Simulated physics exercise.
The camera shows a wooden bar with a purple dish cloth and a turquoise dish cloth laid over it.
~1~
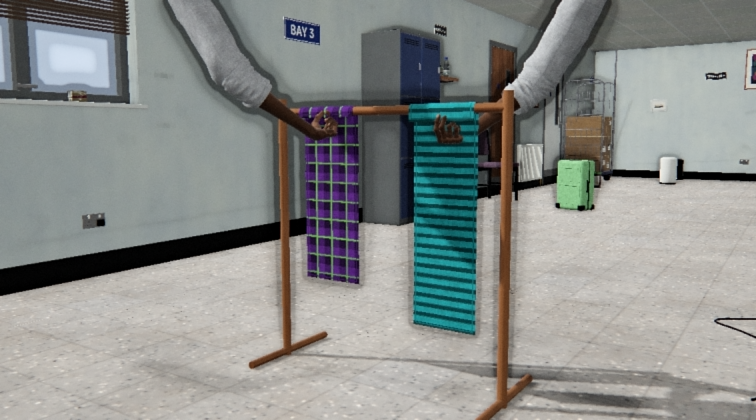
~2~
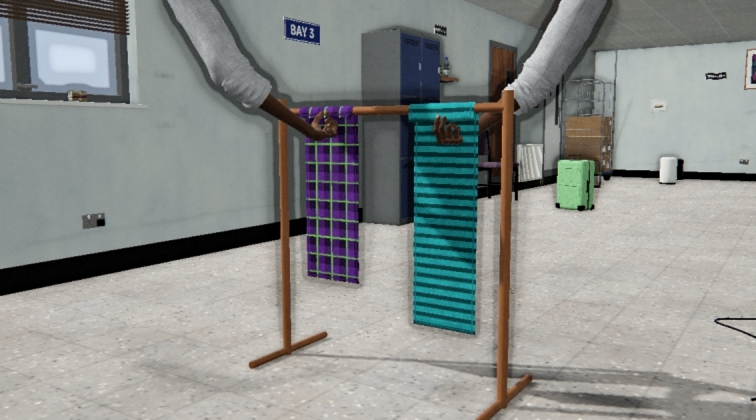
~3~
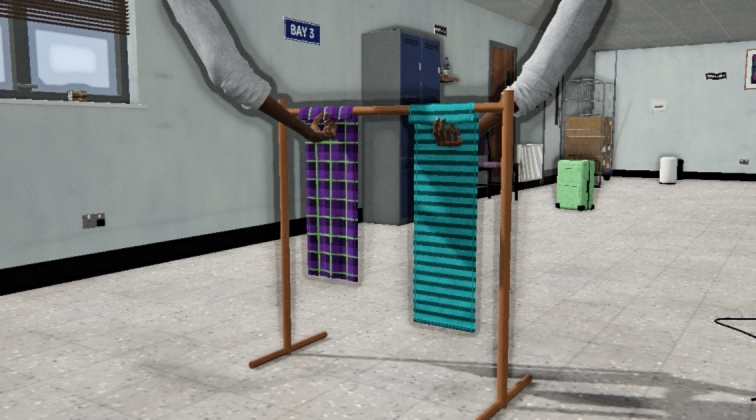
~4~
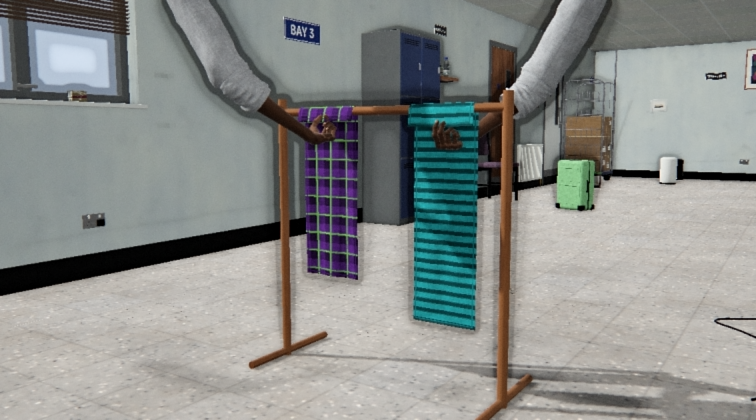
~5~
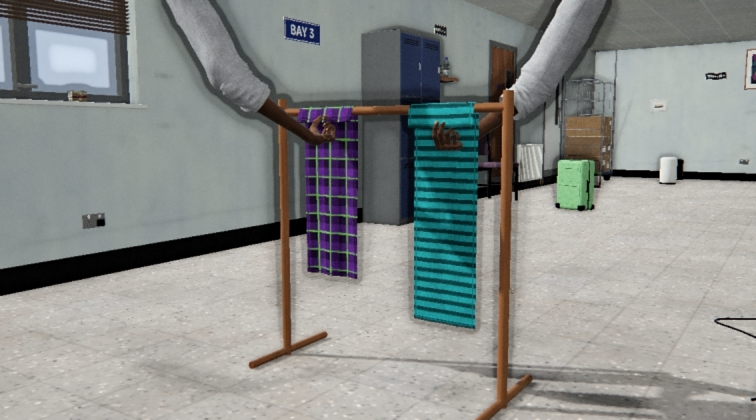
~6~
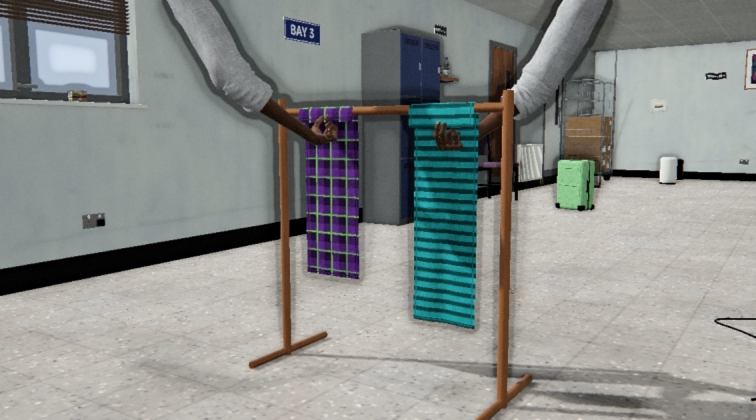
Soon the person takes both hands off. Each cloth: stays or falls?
Outcome: The purple dish cloth will fall off I expect, the turquoise dish cloth will fall off I expect.
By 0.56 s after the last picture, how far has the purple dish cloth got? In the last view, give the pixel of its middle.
I'd put it at about pixel (334, 354).
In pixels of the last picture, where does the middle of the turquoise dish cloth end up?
(445, 387), roughly.
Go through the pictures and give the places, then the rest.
In the first frame, purple dish cloth front hem (343, 113), back hem (350, 279); turquoise dish cloth front hem (419, 118), back hem (423, 322).
In the second frame, purple dish cloth front hem (343, 114); turquoise dish cloth front hem (419, 118).
In the third frame, purple dish cloth front hem (342, 115); turquoise dish cloth front hem (419, 120).
In the fourth frame, purple dish cloth front hem (342, 117); turquoise dish cloth front hem (418, 123).
In the fifth frame, purple dish cloth front hem (342, 118); turquoise dish cloth front hem (418, 124).
In the sixth frame, purple dish cloth front hem (343, 118), back hem (350, 275), front far shorter than the back; turquoise dish cloth front hem (419, 124), back hem (423, 317), front far shorter than the back.
Then, 0.32 s on from there, purple dish cloth clear of the rail and dropping near (333, 242); turquoise dish cloth clear of the rail and dropping near (444, 242).
Then, 0.56 s on from there, purple dish cloth in a heap on the floor near (334, 354); turquoise dish cloth clear of the rail and dropping near (445, 365).
In the end, purple dish cloth in a heap on the floor near (332, 363); turquoise dish cloth in a heap on the floor near (445, 387). The purple dish cloth slides off and the turquoise dish cloth slips to the floor.
